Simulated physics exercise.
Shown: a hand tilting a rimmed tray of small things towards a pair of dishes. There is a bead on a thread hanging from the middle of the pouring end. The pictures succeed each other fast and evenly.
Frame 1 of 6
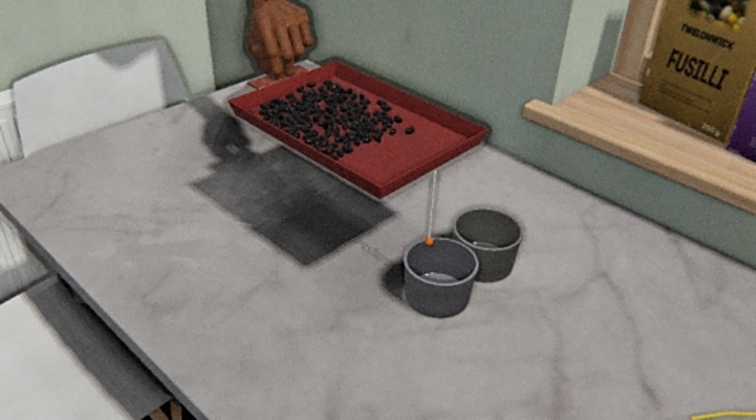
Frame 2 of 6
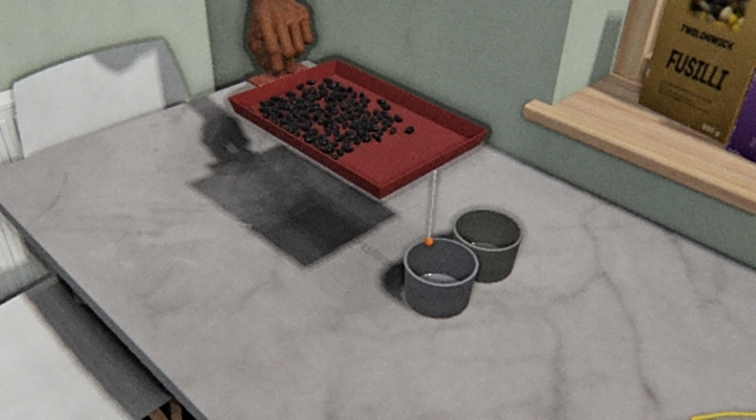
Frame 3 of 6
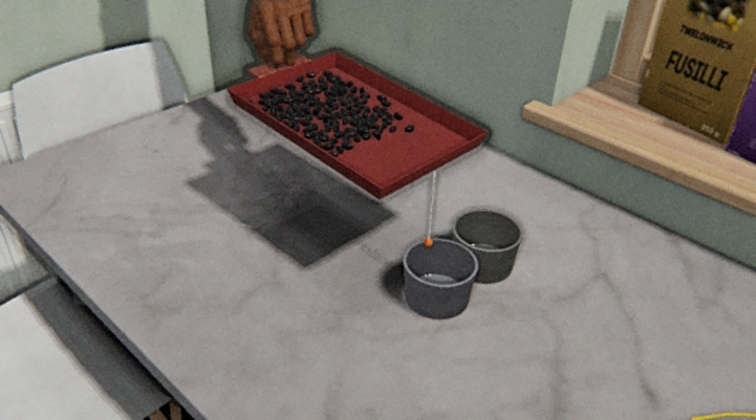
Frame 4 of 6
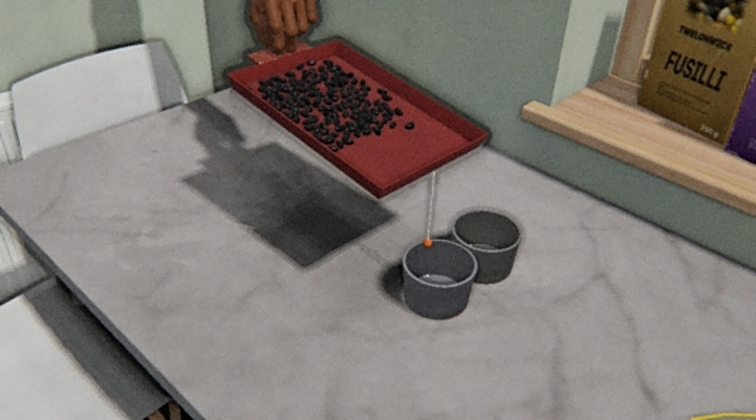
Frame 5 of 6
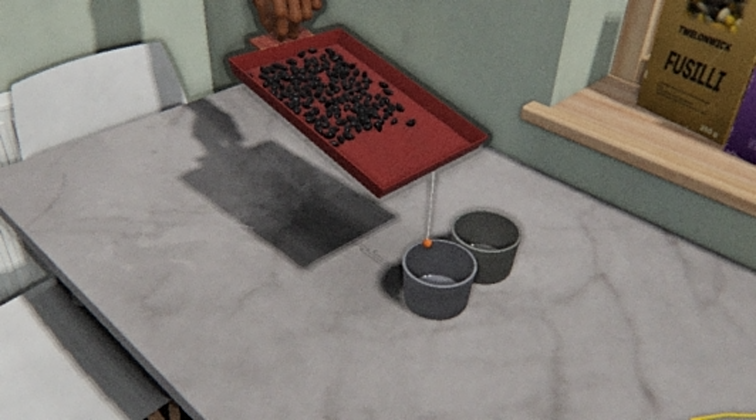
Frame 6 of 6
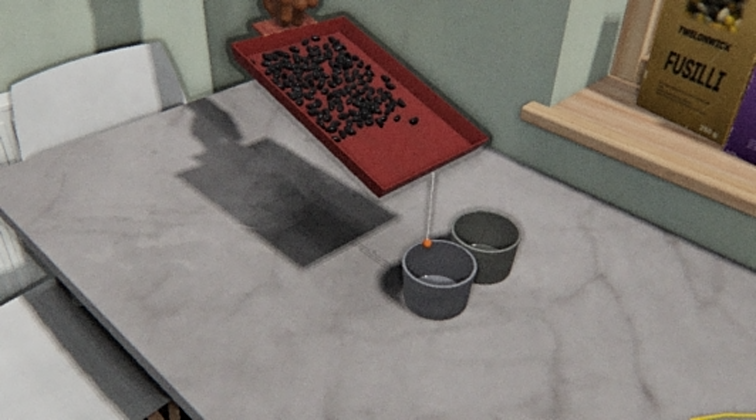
We see a hand holding a red tray of black beans above two small grey dishes on a marble-patterned table, gradually raising the far end so the tray tilts toward the dishes, while the beans stay bunched near the hand.
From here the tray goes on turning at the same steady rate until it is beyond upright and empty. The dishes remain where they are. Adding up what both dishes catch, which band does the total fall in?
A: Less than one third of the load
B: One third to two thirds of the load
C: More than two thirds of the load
Answer: B.
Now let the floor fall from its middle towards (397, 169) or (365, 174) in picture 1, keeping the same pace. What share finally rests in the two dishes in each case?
About 20 and 0 percent.
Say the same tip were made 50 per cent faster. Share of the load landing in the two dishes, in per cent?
About 30 in a hundred.
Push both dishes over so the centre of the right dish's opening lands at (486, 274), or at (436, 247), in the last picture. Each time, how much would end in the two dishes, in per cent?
About 40% on the first try and 10% on the second.
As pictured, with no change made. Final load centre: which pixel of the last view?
Somewhere close to (471, 280) in the last picture.
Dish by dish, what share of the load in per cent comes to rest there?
For the left dish some 20 %, for the right dish some 30 %.
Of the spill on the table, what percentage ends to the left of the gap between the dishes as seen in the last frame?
I reckon around 30 per cent.
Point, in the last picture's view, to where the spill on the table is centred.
Estimate: About (511, 326).
Shortly afterwards, tray tipped steeply; all but a few on the tray; a little in the air.
Next, tray tipped past a quarter turn; near a third on the tray; a little in the left dish; a little in the right dish; near a quarter outside both; a little in the air.
Some moments later, tray tipped past a quarter turn; near a quarter in the left dish; near a third in the right dish; near a third outside both.
In the end, tray tipped past a quarter turn; near a quarter in the left dish; near a third in the right dish; near a third outside both.
